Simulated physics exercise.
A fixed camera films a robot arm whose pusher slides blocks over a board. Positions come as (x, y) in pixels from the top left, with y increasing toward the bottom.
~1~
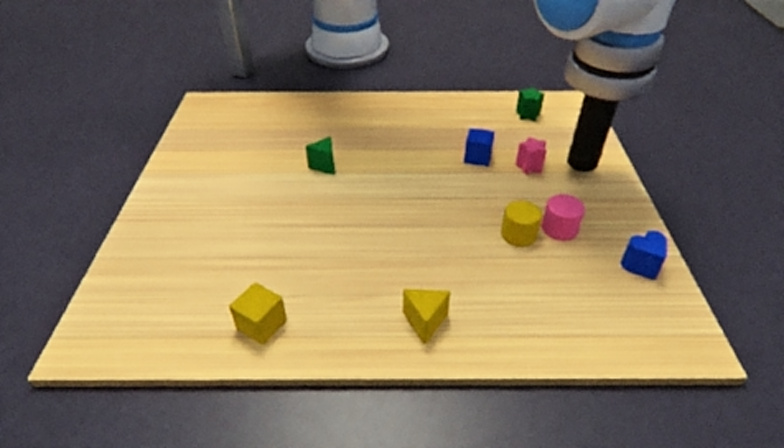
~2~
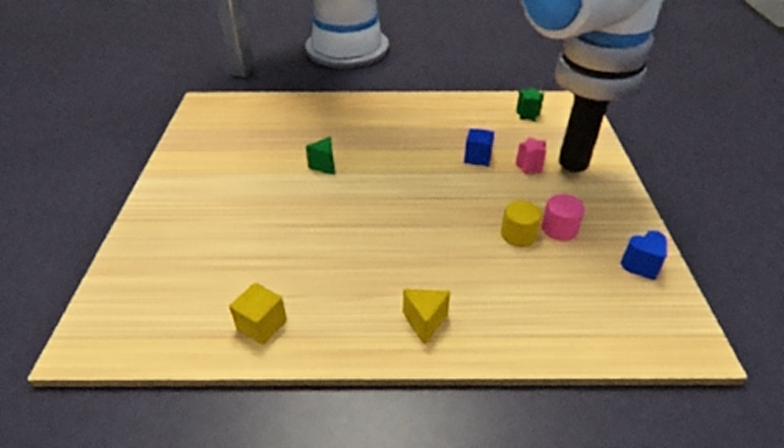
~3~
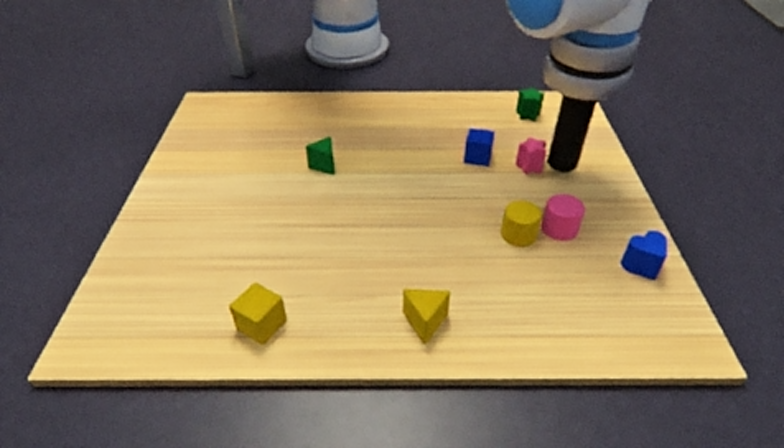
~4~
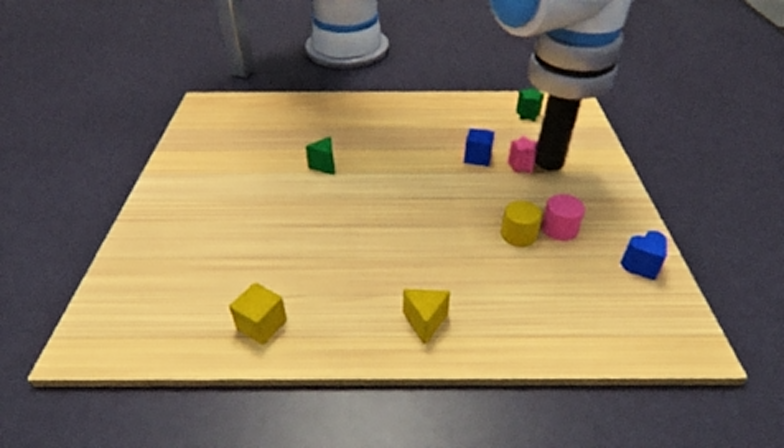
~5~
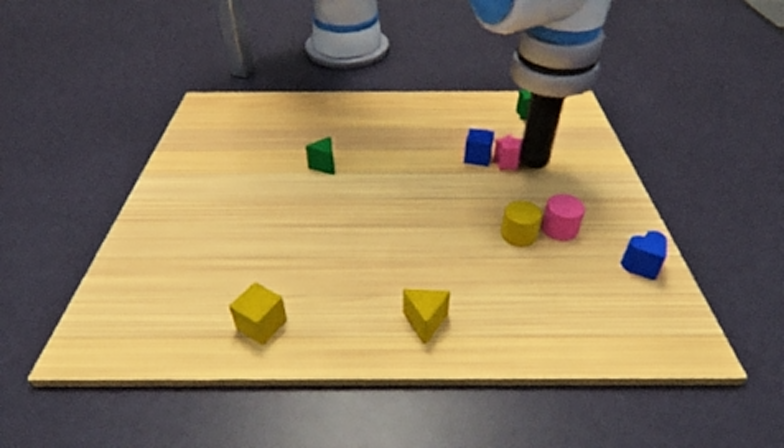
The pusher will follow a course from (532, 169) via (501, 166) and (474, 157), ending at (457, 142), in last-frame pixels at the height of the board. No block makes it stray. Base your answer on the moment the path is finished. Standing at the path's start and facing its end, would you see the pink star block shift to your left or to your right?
Well, taking the path from its start to its end as straight ahead, the pink star block moves to the left.
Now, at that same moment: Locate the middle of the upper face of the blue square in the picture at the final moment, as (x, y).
Its top middle: (411, 117).
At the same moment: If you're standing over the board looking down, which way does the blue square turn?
Bird's-eye view: Clockwise.
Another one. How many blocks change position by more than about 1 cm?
Two will move.
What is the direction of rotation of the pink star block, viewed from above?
From overhead, the rotation is counterclockwise.
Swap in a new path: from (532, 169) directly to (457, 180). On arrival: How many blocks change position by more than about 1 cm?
Expect two.
On the path given first. One third of the way, pusher (501, 158); blue square (454, 130), turned 30° clockwise; pink star block (478, 139).
Two thirds of the way, pusher (475, 148); blue square (430, 123), turned 40° clockwise; pink star block (451, 131).
At the end, pusher (458, 134); blue square (411, 117), turned 20° clockwise; pink star block (435, 121), turned 25° anticlockwise.
